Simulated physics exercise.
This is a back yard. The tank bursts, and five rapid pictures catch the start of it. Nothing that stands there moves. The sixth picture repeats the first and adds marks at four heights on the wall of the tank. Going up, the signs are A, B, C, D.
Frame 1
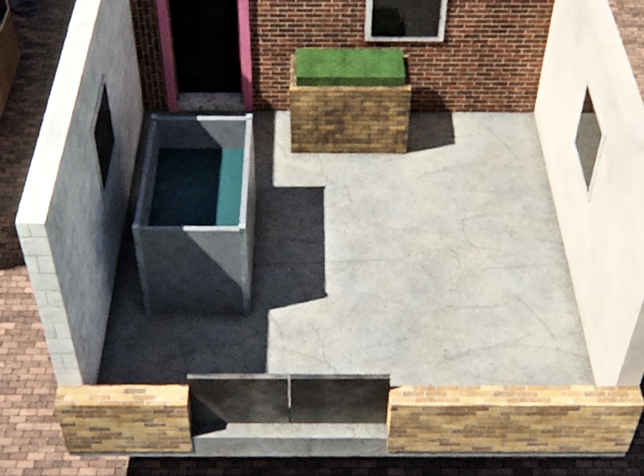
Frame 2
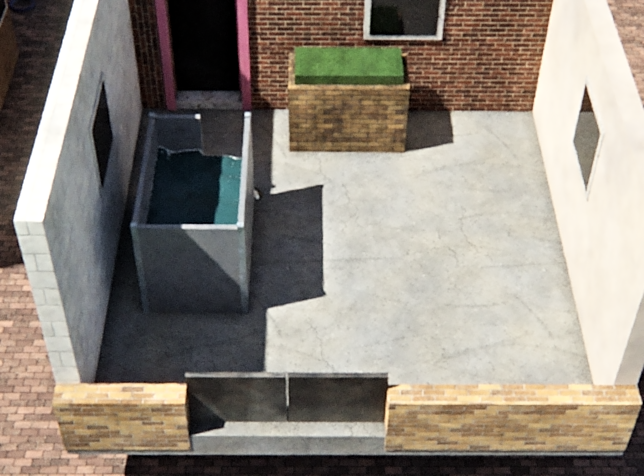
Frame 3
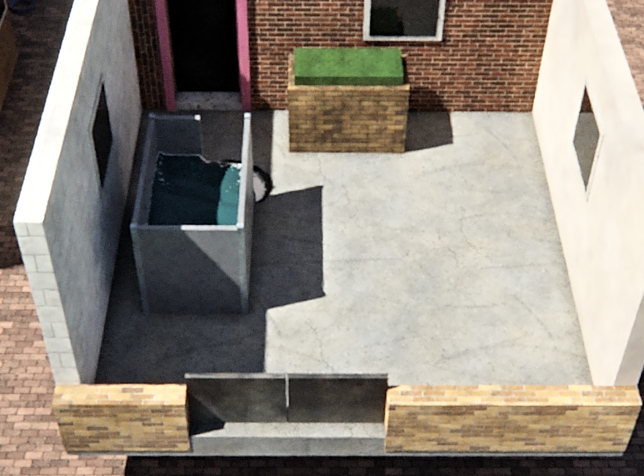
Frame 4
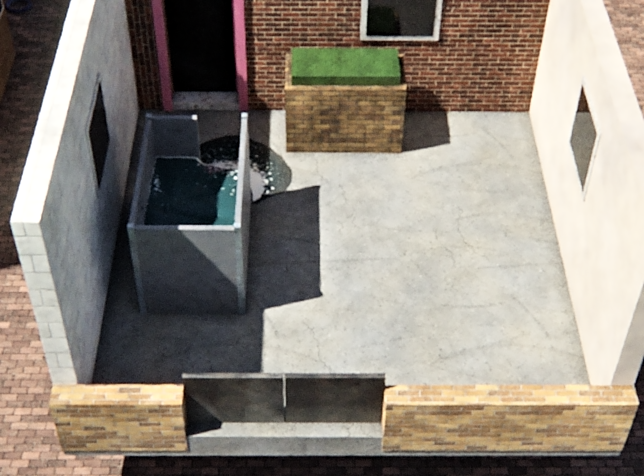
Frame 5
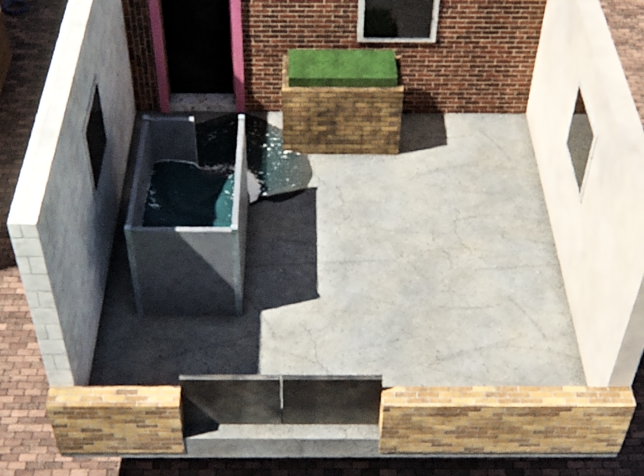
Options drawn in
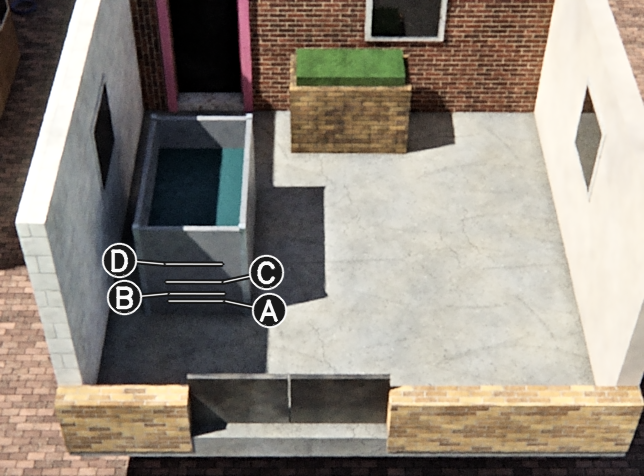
Water in a grey tank drops and spreads across the yard floor behind it.
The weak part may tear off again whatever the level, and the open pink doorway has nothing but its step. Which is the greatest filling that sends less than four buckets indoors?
B will do.
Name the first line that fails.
That would be C.
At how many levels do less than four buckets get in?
Two of them.
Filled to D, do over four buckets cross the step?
Yes, it does.
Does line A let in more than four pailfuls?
No, that is safe.
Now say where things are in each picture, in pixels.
Water in the tank at rest, its middle at (199, 199); foot of the pink doorway at (211, 111); shut gate at (289, 383).
Water covers 1 % of the ground, its front hidden from here.
Water covers 2 % of the ground, its front hidden from here.
Water covers 5 % of the ground and shows as far out as (272, 158).
Water covers 11 % of the ground and shows as far out as (274, 140).
On the marked copy, A at (196, 301); B at (196, 293); C at (194, 282); D at (192, 264); from the bottom up A, B, C, D.
For line A, nothing gets over.
For line B, a splash gets over, under a bucket.
For line C, about 7 bucketfuls get in.
For line D, dozens of bucketfuls pour in.
